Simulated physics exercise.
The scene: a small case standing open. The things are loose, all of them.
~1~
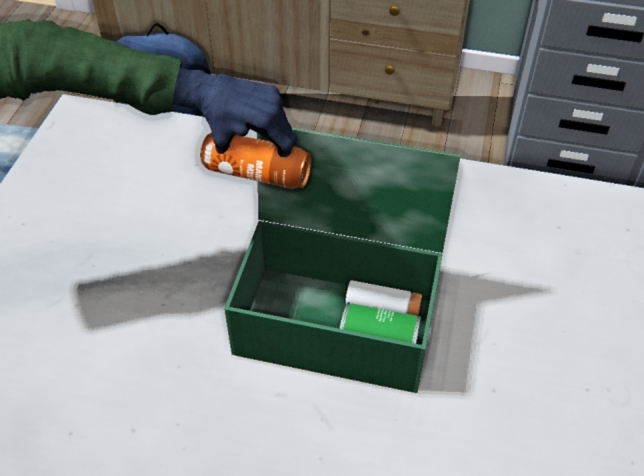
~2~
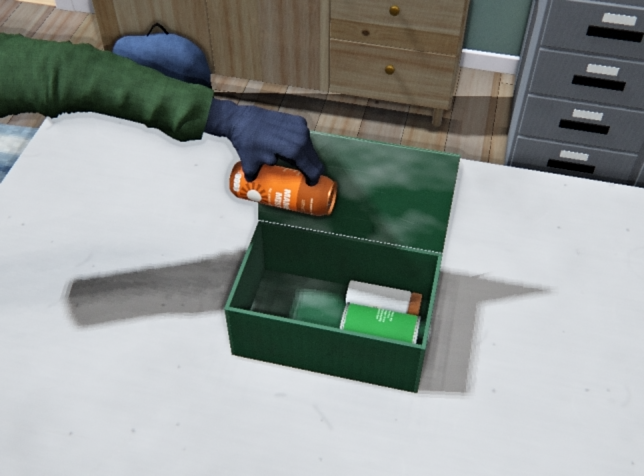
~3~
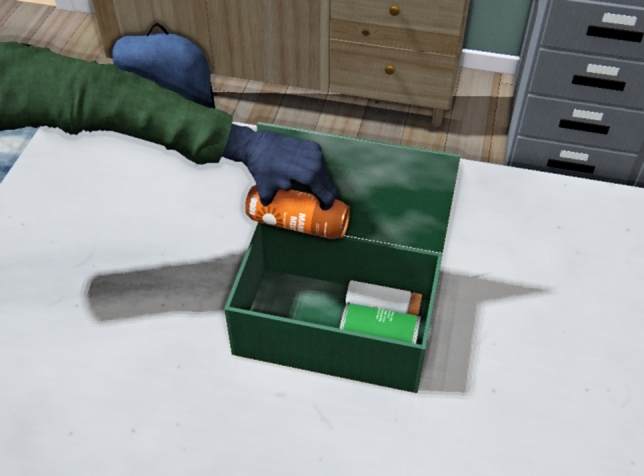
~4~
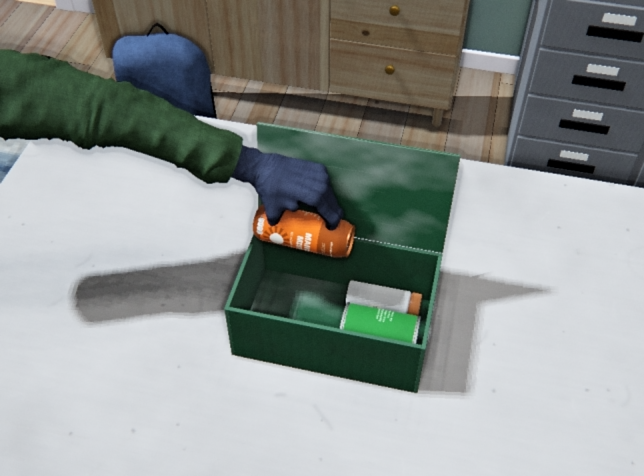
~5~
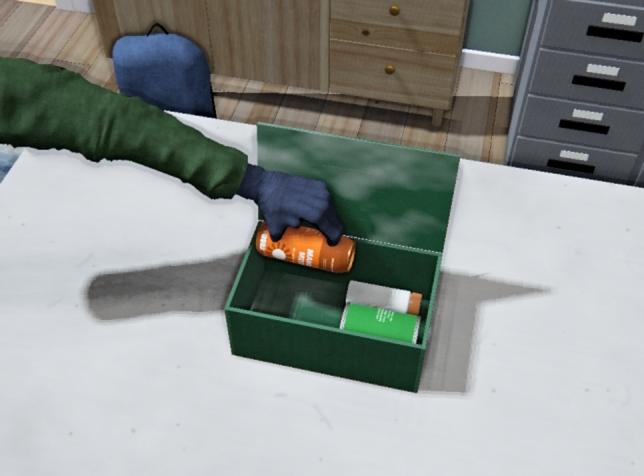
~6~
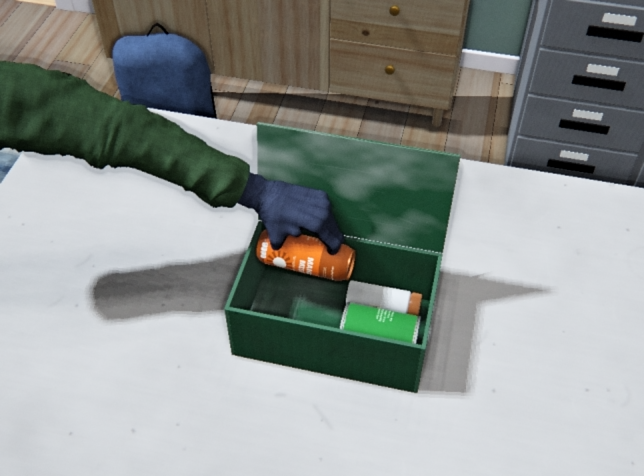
At the start, a gloved hand in a green sleeve holds an orange can above the back left of an open green case, where a white shaker and a green can lie. The hand moves the orange can right and downward, then lowers it more slowly inside the case, still gripping it.
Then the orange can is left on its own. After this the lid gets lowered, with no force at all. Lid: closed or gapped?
Closed.
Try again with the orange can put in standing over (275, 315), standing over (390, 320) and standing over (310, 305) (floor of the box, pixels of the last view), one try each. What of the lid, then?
In order: The lid gets blocked, then gets blocked, then gets blocked.
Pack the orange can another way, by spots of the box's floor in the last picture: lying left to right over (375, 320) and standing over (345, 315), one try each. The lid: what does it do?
Well, first it fits down fine, and then it fits down fine.
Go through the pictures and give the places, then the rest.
Still above its spot; orange can (255, 160); white shaker (384, 300), in the first picture.
Still above its spot; orange can (283, 188); white shaker (384, 300), in the second picture.
Still above its spot; orange can (297, 211); white shaker (384, 300), in the third picture.
Still above its spot; orange can (303, 230); white shaker (384, 300), in the fourth picture.
Still above its spot; orange can (305, 246); white shaker (384, 300), in the fifth picture.
In place under the hand; orange can (306, 254); white shaker (384, 300), in the sixth picture.
Then, 0.50 s after the last picture, orange can rolled well along near (298, 303).
Then, 1.60 s after the last picture, lid 57° above the rim; orange can rolled well along near (298, 303).
Then, 1.90 s after the last picture, lid 14° above the rim; orange can rolled well along near (298, 302).
At rest, lid shut; moved from the start, orange can; the other 2 in place. Seen from the same camera at the end, orange can near (298, 302).
